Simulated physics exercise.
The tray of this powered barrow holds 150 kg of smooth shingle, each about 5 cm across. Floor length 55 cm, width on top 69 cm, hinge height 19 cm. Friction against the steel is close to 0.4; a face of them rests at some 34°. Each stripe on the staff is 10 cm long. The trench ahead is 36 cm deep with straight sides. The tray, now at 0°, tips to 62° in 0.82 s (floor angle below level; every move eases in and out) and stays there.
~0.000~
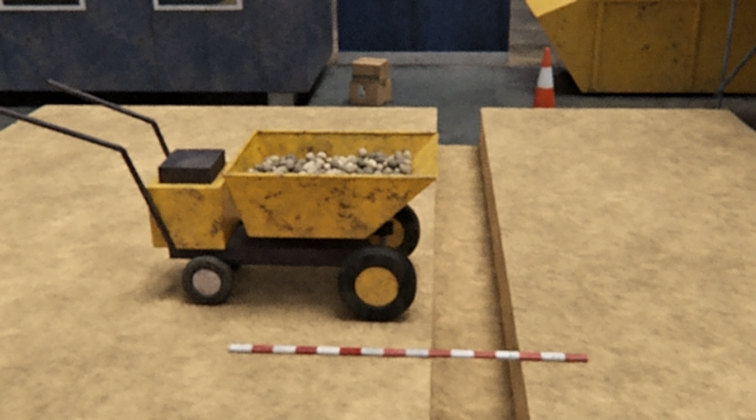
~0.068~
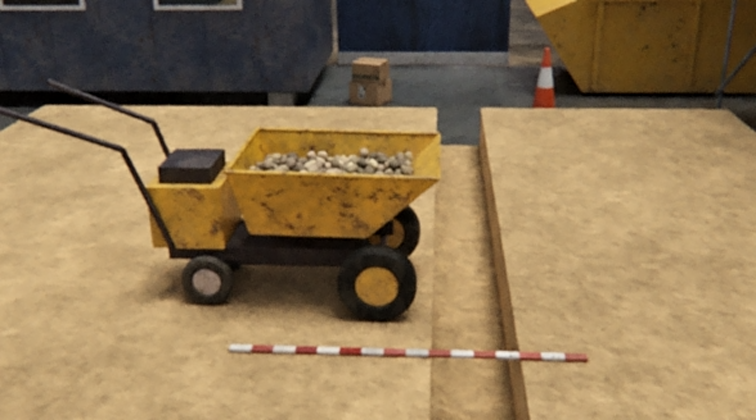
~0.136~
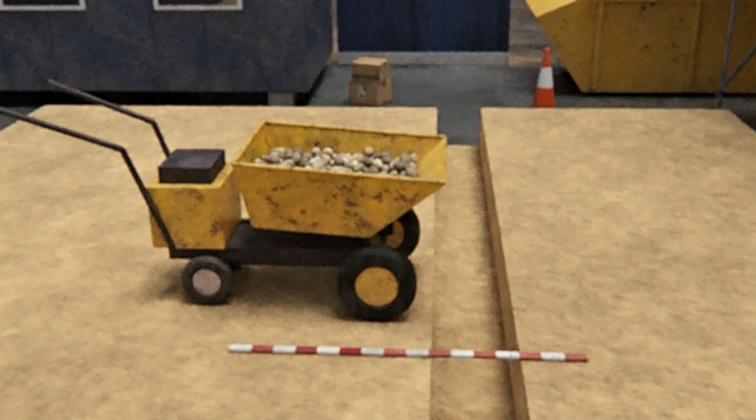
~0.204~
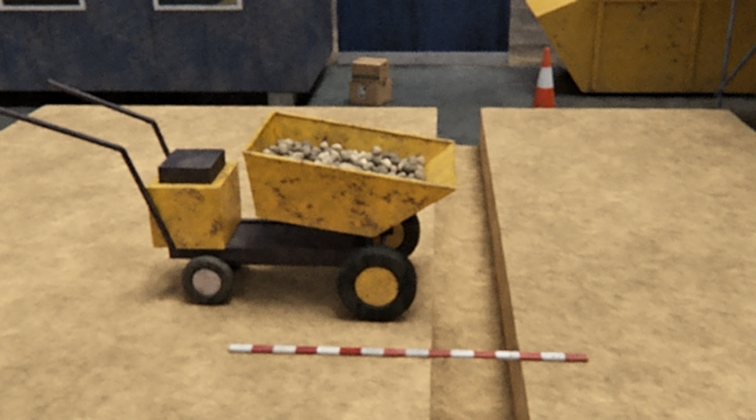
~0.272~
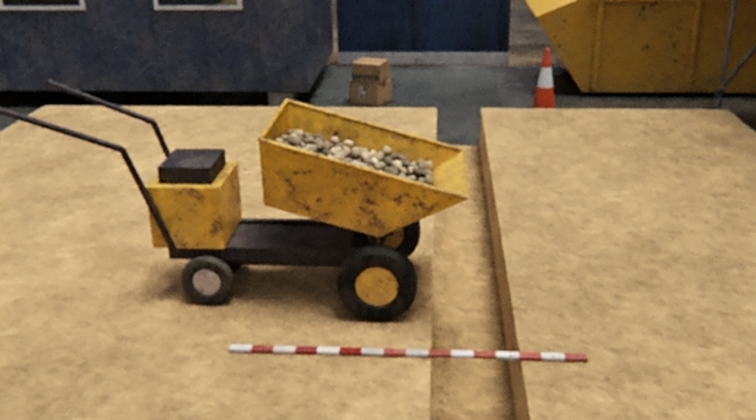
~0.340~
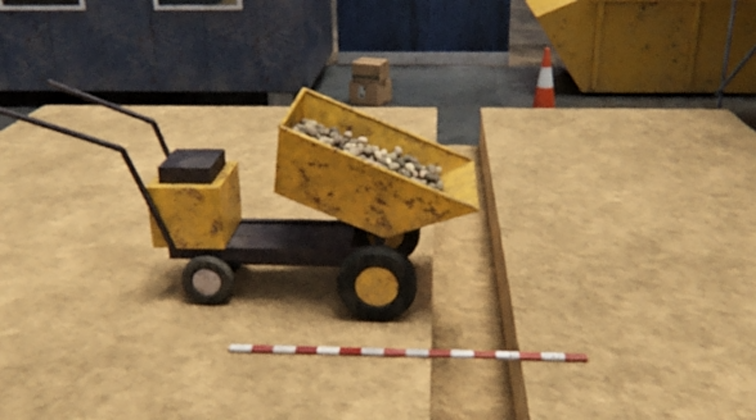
A yellow powered barrow with black handles and dark wheels stands on a sandy-brown floor, seen from its side and slightly above. Pale and grey stones fill its tray, a narrow trench lies to its right, a red-and-white staff lies in front, and boxes, an orange cone and a yellow skip stand behind. The tray tilts steadily, its left end rising and its lip dipping rightward, while the barrow and camera stay still.
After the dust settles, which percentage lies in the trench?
About 18 per cent.
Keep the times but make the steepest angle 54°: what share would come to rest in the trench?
In that case some 25 per cent.
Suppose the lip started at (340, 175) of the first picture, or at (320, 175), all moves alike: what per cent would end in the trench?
First some 100, then 95 per cent.
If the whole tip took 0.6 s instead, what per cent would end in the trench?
In that case some 15 per cent.
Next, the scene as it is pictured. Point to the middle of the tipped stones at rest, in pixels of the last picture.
Their middle is at about (565, 288).
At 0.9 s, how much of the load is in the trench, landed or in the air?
About 0 per cent by then.
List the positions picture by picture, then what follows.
In the first frame, the tray is at 0°, its lip at (436, 178); the top of the load is at (350, 162).
In the second frame, the tray is at 1°, its lip at (439, 179); the top of the load is at (325, 161); the stones move at 0.3 m/s on average.
In the third frame, the tray is at 5°, its lip at (446, 183); the top of the load is at (298, 157); the stones move at 0.5 m/s on average.
The fourth frame shows lip at (456, 189), floor tilted 10°, highest stones at (299, 151); the stones move at 0.7 m/s on average.
In the fifth frame, the tray is at 16°, its lip at (467, 198); the top of the load is at (306, 142); the stones move at 0.9 m/s on average.
The sixth frame shows lip at (479, 210), floor tilted 23°, highest stones at (315, 133); the stones move at 1.0 m/s on average.
After 0.6 s the floor is at 53°; 100 % in the tray; the foremost stones are at (485, 238).
After 0.9 s the floor is at 62°; 83 % in the tray, 1 % in the trench, 16 % past the trench; the foremost stones are at (561, 277).
After 1.3 s the floor is at 62°; 31 % in the tray, 69 % past the trench; the foremost stones are at (684, 290).
After 3.2 s the floor is at 62°; 0 % in the tray, 18 % in the trench, 82 % past the trench; the foremost stones are past the picture's edge.
